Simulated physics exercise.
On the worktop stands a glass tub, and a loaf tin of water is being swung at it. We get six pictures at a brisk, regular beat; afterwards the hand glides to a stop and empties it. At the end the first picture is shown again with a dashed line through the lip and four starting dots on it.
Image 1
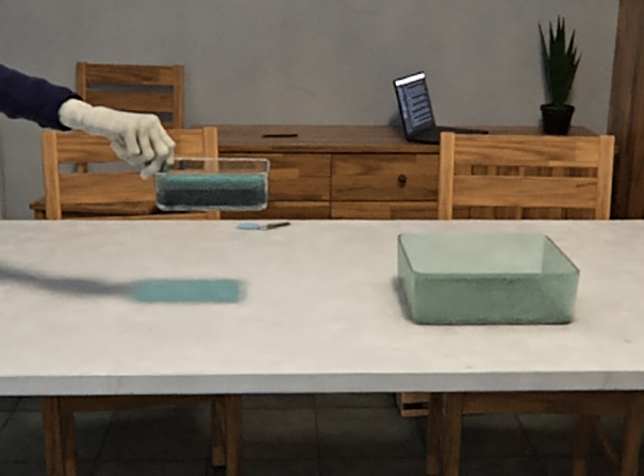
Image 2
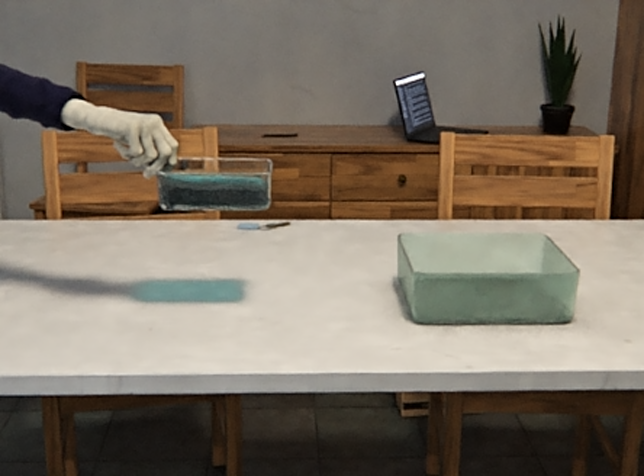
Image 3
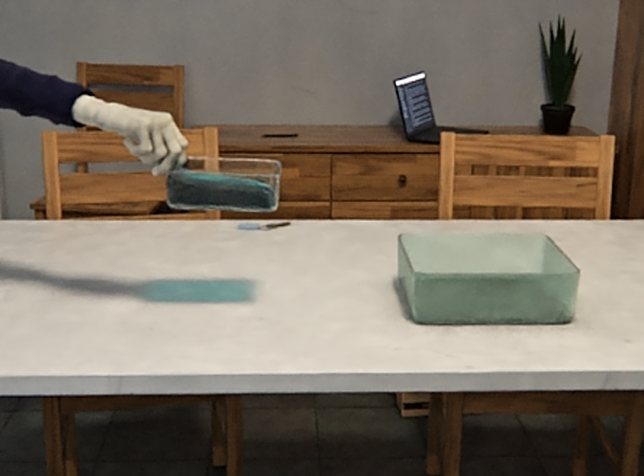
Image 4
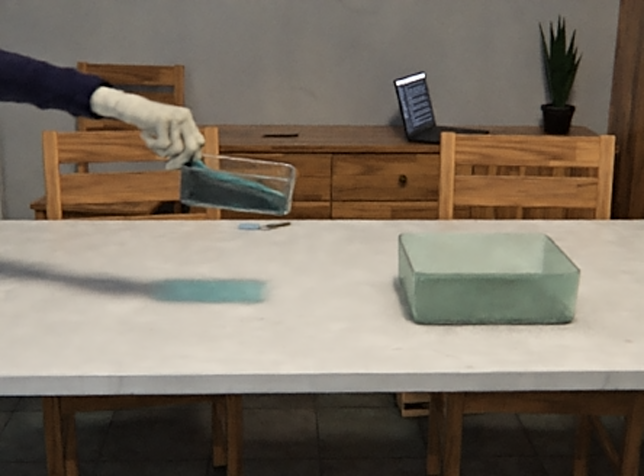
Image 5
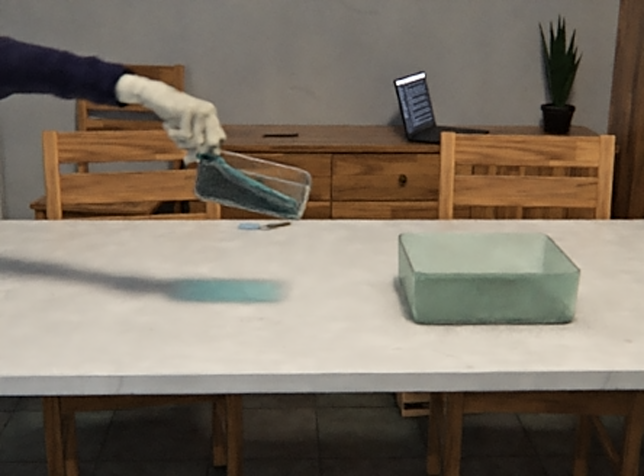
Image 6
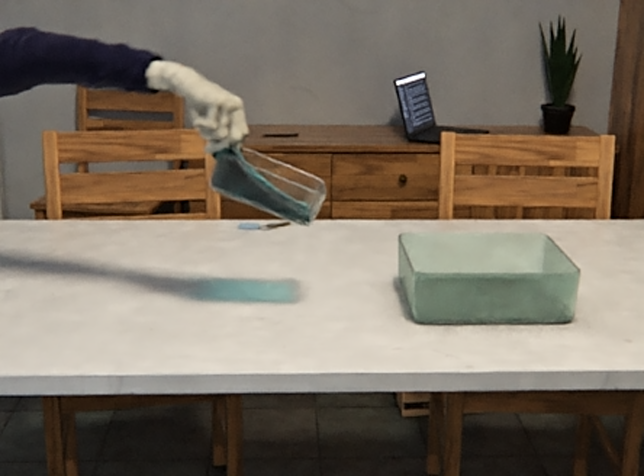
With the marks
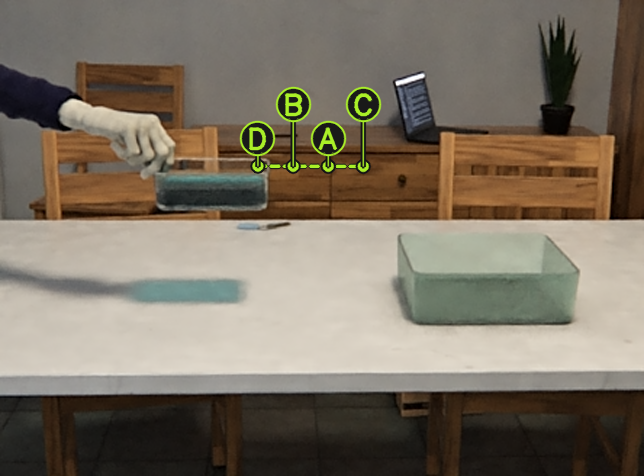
A white-gloved hand held a clear rectangular container of bluish water above a pale table, then moved it right and tilted it steadily downward on its right side, while a greenish glass tub stayed still.
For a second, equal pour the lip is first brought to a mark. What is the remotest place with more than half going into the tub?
It is A.
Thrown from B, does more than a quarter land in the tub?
Yes, clearly.
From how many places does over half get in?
Two.
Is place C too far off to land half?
No, not at all.
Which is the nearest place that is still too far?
Place B.
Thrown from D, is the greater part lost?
Yes.
In lime, A at (328, 166); B at (293, 166); C at (363, 166); D at (257, 166).
With A, about 66 % lands in the tub, 28 % falls short and 6 % goes beside or beyond.
With B, about 34 % lands in the tub, 61 % falls short and 5 % goes beside or beyond.
With C, about 92 % lands in the tub, 3 % falls short and 5 % goes beside or beyond.
With D, about 15 % lands in the tub, 82 % falls short and 4 % goes beside or beyond.
